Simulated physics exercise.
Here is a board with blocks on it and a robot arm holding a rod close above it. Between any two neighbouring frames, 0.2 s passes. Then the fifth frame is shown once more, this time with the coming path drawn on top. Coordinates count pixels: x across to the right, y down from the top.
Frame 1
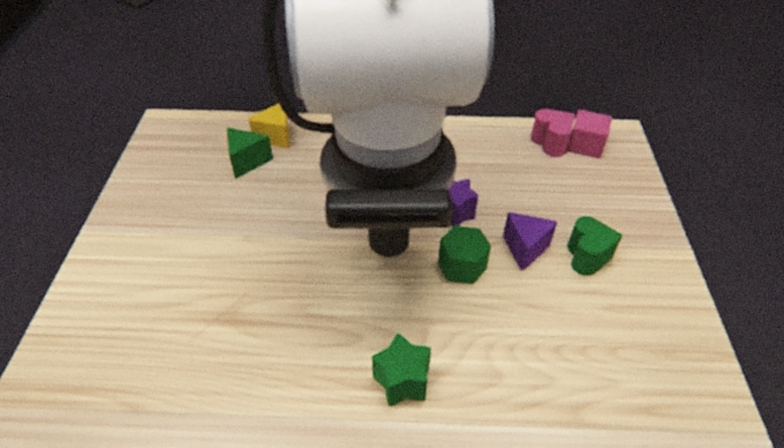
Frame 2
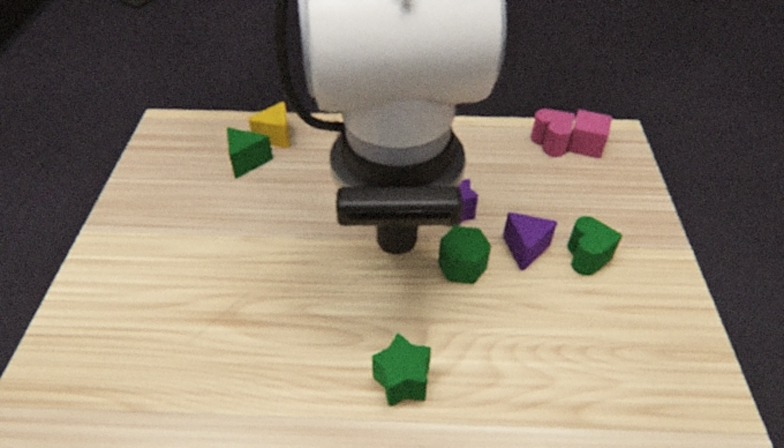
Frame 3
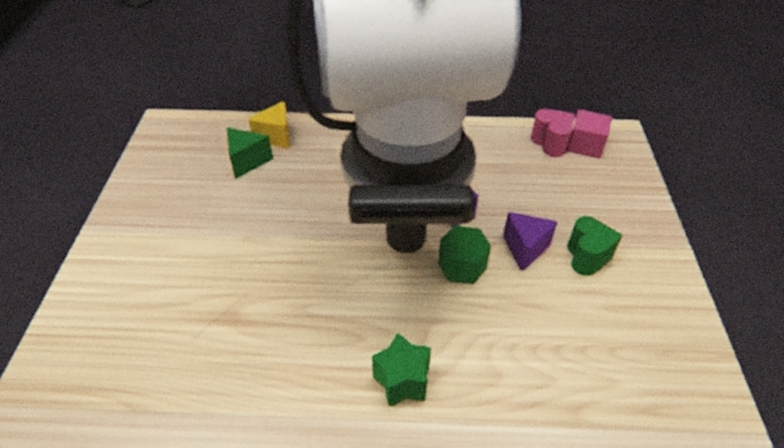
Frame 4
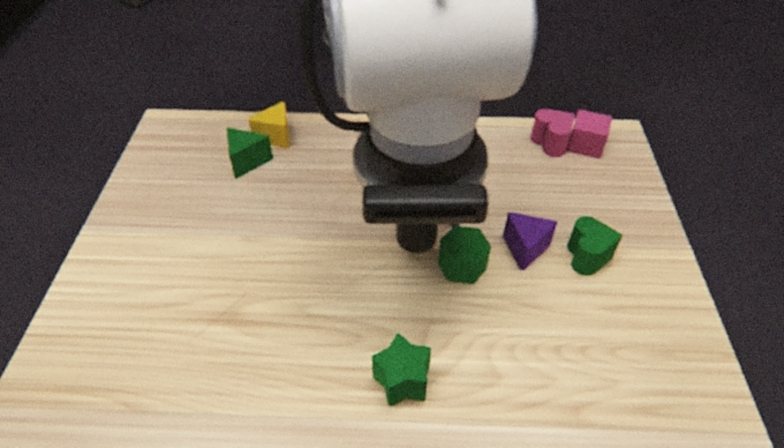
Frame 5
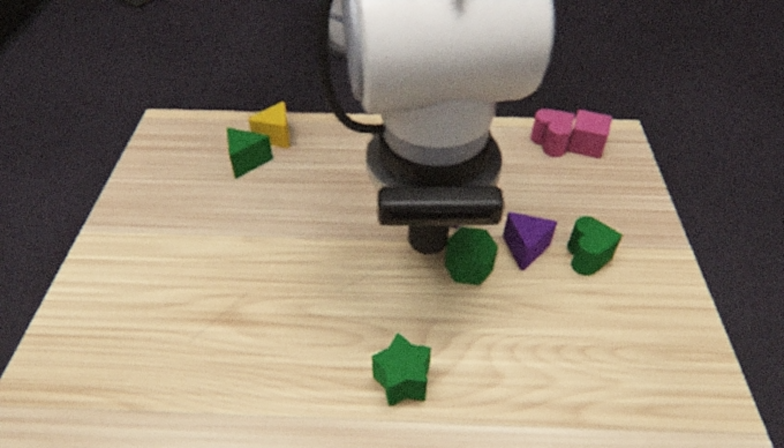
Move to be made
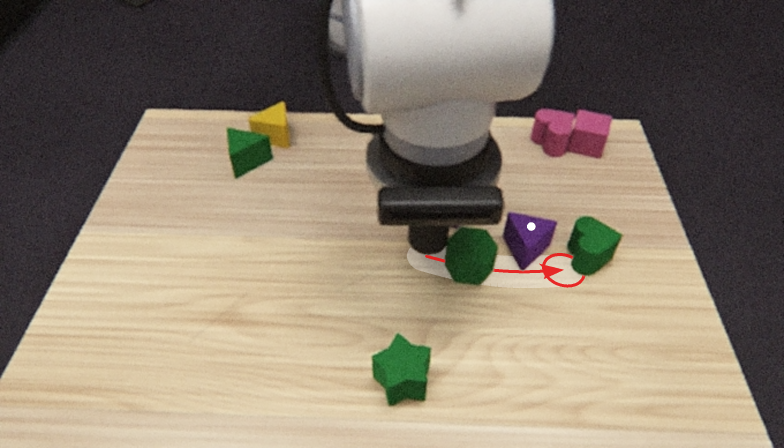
On a light wooden board scattered with colourful blocks, a white robot arm holds a dark rod just left of a green hexagon. The arm shifts slowly to the right, covering a small purple block behind it, and finally the rod nudges the hexagon slightly right, toward the purple triangle.
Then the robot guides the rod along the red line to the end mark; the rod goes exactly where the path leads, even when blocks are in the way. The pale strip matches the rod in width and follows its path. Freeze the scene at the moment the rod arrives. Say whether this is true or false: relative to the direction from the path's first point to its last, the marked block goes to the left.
True
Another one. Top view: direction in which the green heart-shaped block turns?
It goes anticlockwise.
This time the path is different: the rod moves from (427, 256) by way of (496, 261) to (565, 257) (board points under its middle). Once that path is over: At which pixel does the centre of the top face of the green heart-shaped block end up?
In the picture, that point is around (619, 231).
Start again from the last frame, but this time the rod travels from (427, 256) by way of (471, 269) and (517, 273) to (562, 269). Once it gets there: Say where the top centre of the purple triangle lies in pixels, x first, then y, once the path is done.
That would be at about pixel (561, 218).
The drawn path runs from (427, 256) through (494, 270) to (564, 270); the dot is on the purple triangle.
The first path, step by step. One third of the way, rod (475, 251); green hexagon (520, 254), turned 15° anticlockwise; purple triangle (537, 228), turned 20° anticlockwise.
Two thirds of the way, rod (523, 255); green hexagon (568, 263); purple triangle (551, 228), turned 55° anticlockwise.
At the end, rod (570, 253); yellow heart-shaped block not moved; green hexagon (612, 273), turned 20° clockwise; purple triangle (561, 219), turned 65° anticlockwise; green heart-shaped block (606, 232), turned 20° anticlockwise.
